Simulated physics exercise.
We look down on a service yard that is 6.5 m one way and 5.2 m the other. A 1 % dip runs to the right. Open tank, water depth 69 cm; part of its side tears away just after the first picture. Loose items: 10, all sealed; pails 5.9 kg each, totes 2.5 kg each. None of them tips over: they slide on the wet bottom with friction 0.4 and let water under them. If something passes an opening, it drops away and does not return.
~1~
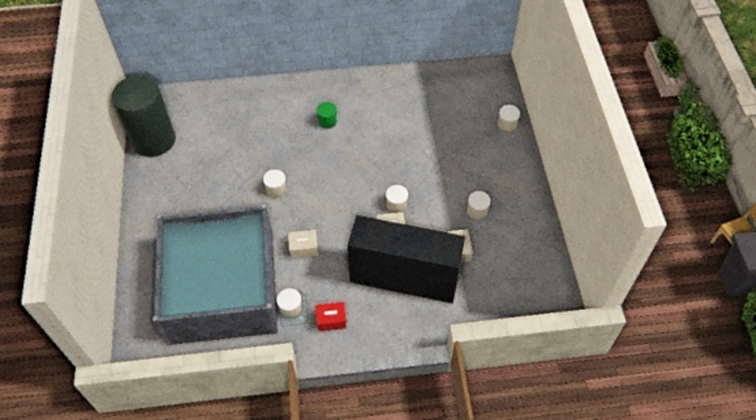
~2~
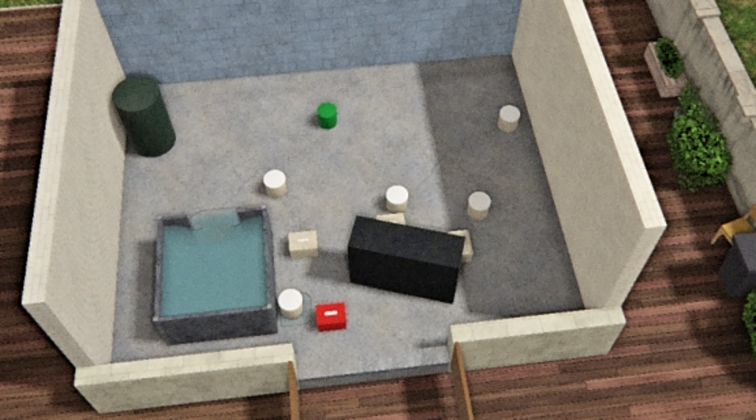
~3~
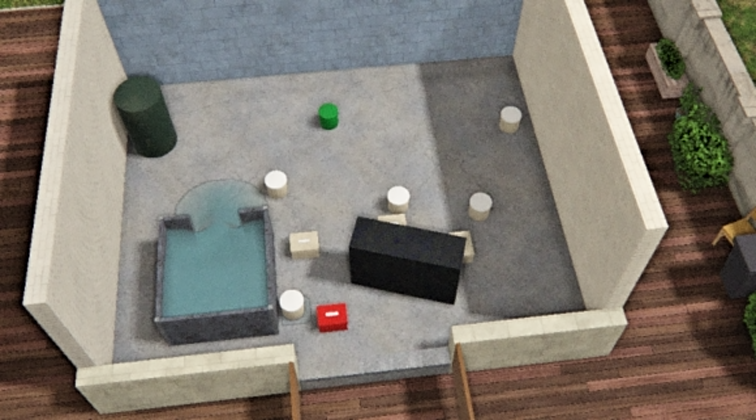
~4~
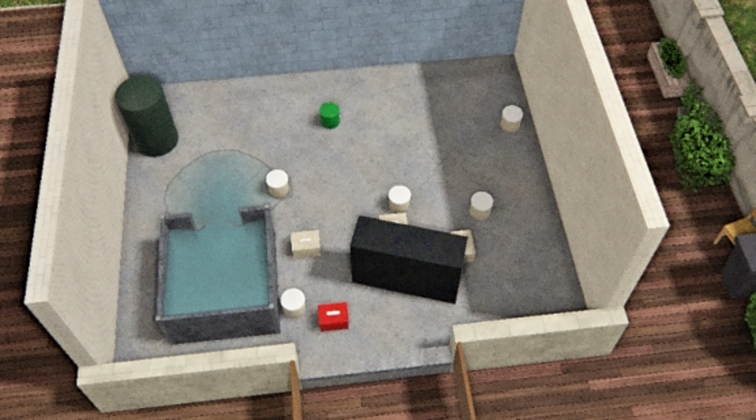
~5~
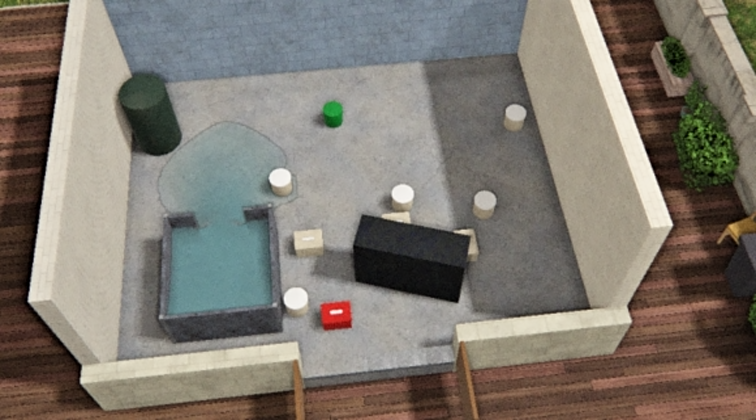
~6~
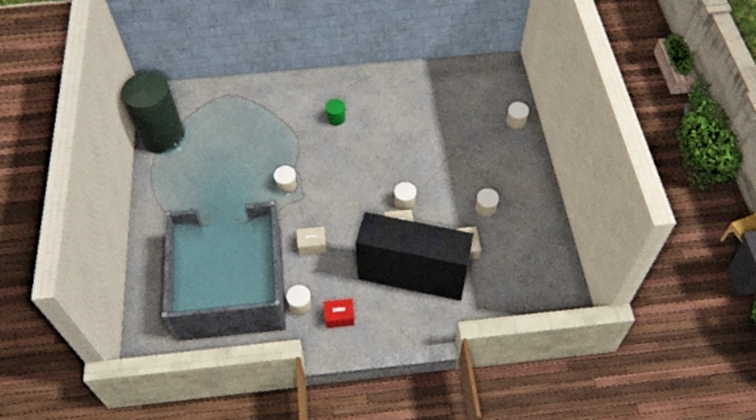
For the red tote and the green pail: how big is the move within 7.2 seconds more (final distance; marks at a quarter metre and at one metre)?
The red tote hardly moves, the green pail goes a long way.
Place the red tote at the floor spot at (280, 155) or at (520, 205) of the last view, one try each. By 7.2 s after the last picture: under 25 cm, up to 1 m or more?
From the first place it goes well off; from the second it goes well off.
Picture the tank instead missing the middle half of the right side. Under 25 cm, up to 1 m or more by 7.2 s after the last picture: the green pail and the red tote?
Here's how it goes: The green pail scarcely moves, and the red tote winds up well off.
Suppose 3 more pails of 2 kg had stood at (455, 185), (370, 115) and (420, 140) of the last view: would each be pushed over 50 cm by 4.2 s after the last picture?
Listed order gives within the limit, above the limit, above the limit.
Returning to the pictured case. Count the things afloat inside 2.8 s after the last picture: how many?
At that time the total is 0.
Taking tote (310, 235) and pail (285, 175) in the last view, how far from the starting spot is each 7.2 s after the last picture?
0 cm and 80 cm, respectively.
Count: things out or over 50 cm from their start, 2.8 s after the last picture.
2 of them.
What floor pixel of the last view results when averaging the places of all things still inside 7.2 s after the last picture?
Close to pixel (414, 245).
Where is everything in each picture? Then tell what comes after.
The first picture shows the red tote at (331, 313), on the bottom; the green pail at (327, 110) rests on the ground; 2.2 m2 under water; 0 of 10 have shifted.
The second picture shows the red tote at (331, 314), on the bottom; the green pail at (327, 110) rests on the ground; water covers 2.7 m2; 0 of 10 have shifted.
The third picture shows the red tote at (332, 314), on the bottom; the green pail at (328, 111), on the bottom; 3.4 m2 under water; 0 of 10 have shifted.
The fourth picture shows the red tote at (333, 313) rests on the ground; the green pail at (329, 110), on the bottom; 4.3 m2 under water; 0 of 10 have shifted.
The fifth picture shows the red tote at (336, 312), on the bottom; the green pail at (333, 109), on the bottom; water covers 5.4 m2; 0 of 10 have shifted.
The sixth picture shows the red tote at (339, 310), on the bottom; the green pail at (335, 107), on the bottom; water covers 6.7 m2; 0 of 10 have shifted.
Then, 0.9 s after the last picture the red tote is near (339, 310), 0.0 m from its start, aground; the green pail is near (336, 106), 0.0 m from its start, aground; 0 of 10 are out; 0 afloat.
Then, 2.8 s after the last picture the red tote is near (339, 310), 0.0 m from its start, aground; the green pail is near (435, 86), 1.7 m from its start, aground; 0 of 10 are out; 0 afloat.
Then, 4.8 s after the last picture the red tote is near (339, 310), 0.0 m from its start, aground; the green pail is near (506, 101), 2.7 m from its start, afloat; 0 of 10 are out; 2 afloat.
Then, 7.2 s after the last picture the red tote is near (343, 306), 0.1 m from its start, aground; the green pail is near (563, 213), 3.9 m from its start, aground; 0 of 10 are out; 1 afloat.
